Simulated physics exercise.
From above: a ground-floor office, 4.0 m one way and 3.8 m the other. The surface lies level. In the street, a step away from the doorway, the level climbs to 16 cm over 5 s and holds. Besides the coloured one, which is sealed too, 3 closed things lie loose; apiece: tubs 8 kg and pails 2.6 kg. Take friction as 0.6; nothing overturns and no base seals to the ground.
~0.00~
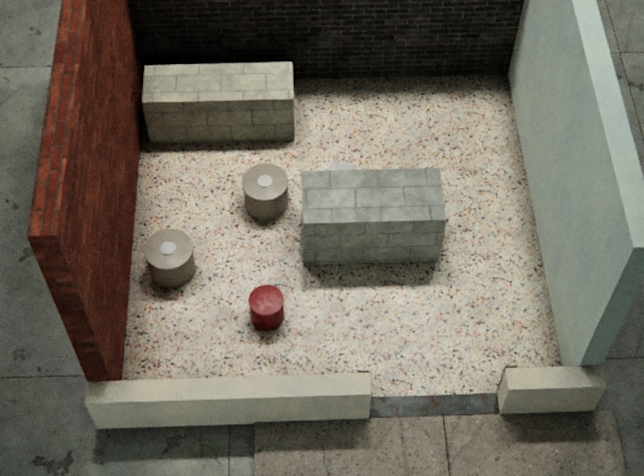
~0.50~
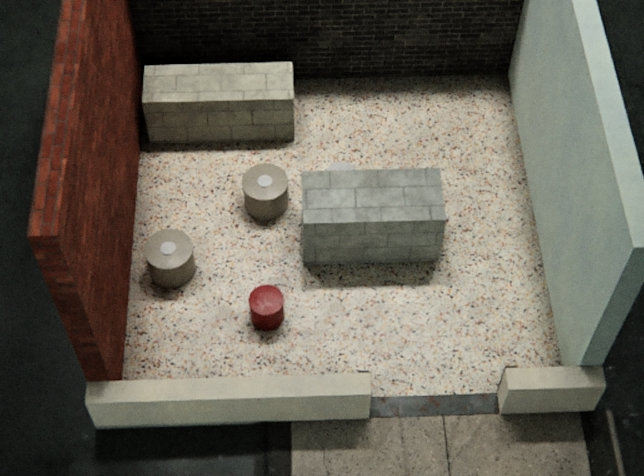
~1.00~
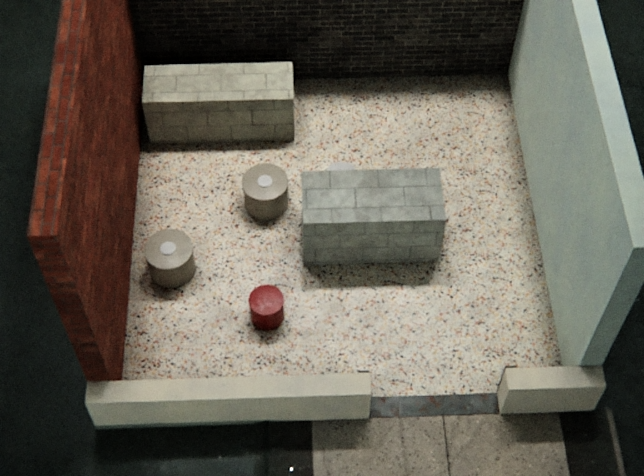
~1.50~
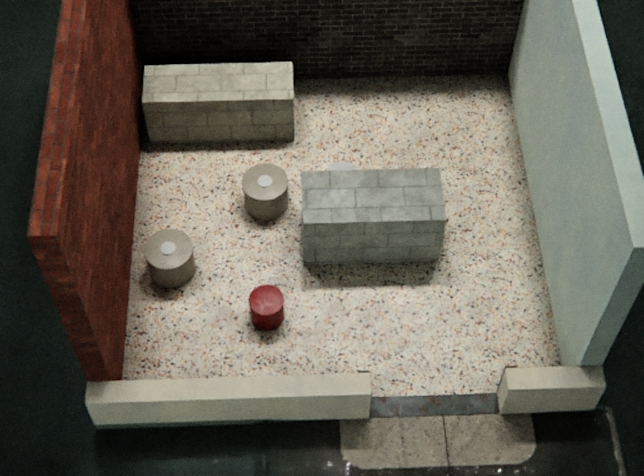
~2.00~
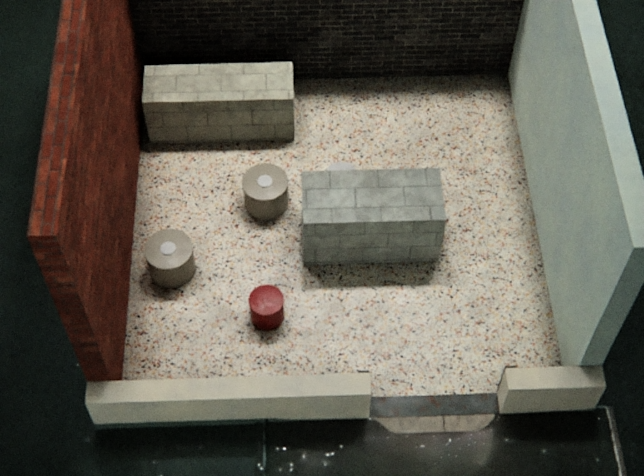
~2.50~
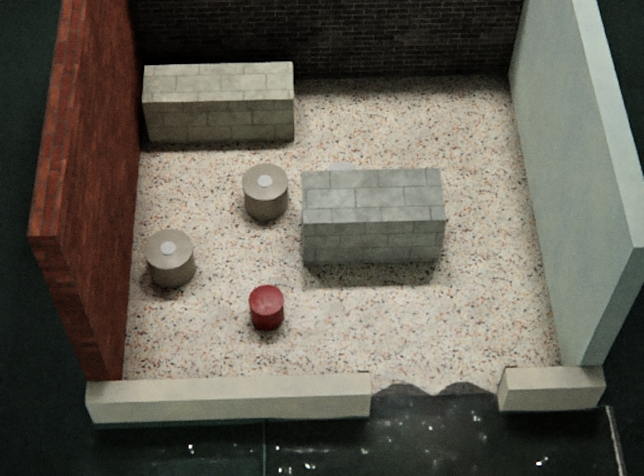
Dark water spread over the grey paving outside the room, shrinking the pale patch before the doorway until it was covered and the water lapped into the gap, while the containers inside stayed still.
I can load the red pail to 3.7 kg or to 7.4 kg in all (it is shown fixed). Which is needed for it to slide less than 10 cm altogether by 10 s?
Verdict: Only the larger load is enough.
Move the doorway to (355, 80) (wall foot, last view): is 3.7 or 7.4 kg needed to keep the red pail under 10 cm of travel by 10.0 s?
In that case the lower weight is enough.
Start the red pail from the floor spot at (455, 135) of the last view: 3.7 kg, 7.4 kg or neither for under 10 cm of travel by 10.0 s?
Only the larger holds.
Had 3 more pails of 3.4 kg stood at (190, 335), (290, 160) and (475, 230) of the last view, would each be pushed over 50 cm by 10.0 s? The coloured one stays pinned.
In turn: Less, short of it, over.
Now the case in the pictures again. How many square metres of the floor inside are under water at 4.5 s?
Roughly 3.0 m2.
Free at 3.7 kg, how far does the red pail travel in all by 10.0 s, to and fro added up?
About 40 cm.
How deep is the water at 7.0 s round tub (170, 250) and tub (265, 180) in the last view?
About 3 and 0 cm.
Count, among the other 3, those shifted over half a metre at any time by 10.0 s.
That makes 0.
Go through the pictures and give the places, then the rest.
The first frame shows the red pail at (266, 300) rests on the ground; 0.0 m2 under water; 0 of 4 have shifted.
The second frame shows the red pail at (266, 300) rests on the ground; 0.0 m2 under water; 0 of 4 have shifted.
The third frame shows the red pail at (266, 300), on the bottom; water covers 0.0 m2; 0 of 4 have shifted.
The fourth frame shows the red pail at (266, 300) rests on the ground; 0.0 m2 under water; 0 of 4 have shifted.
The fifth frame shows the red pail at (266, 300) rests on the ground; water covers 0.0 m2; 0 of 4 have shifted.
The sixth frame shows the red pail at (266, 300) rests on the ground; water covers 0.0 m2; 0 of 4 have shifted.
After 3.5 s the red pail would be 0 cm from its start with 3.7 kg and 0 cm from its start with 7.4 kg; 0 cm of water round it then.
After 4.5 s the red pail would be 0 cm from its start with 3.7 kg and 0 cm from its start with 7.4 kg; 0 cm of water round it then.
After 7.0 s the red pail would be 13 cm from its start with 3.7 kg and 0 cm from its start with 7.4 kg; 4 cm of water round it then.
After 10.0 s the red pail would be 42 cm from its start with 3.7 kg and 0 cm from its start with 7.4 kg; 5 cm of water round it then.
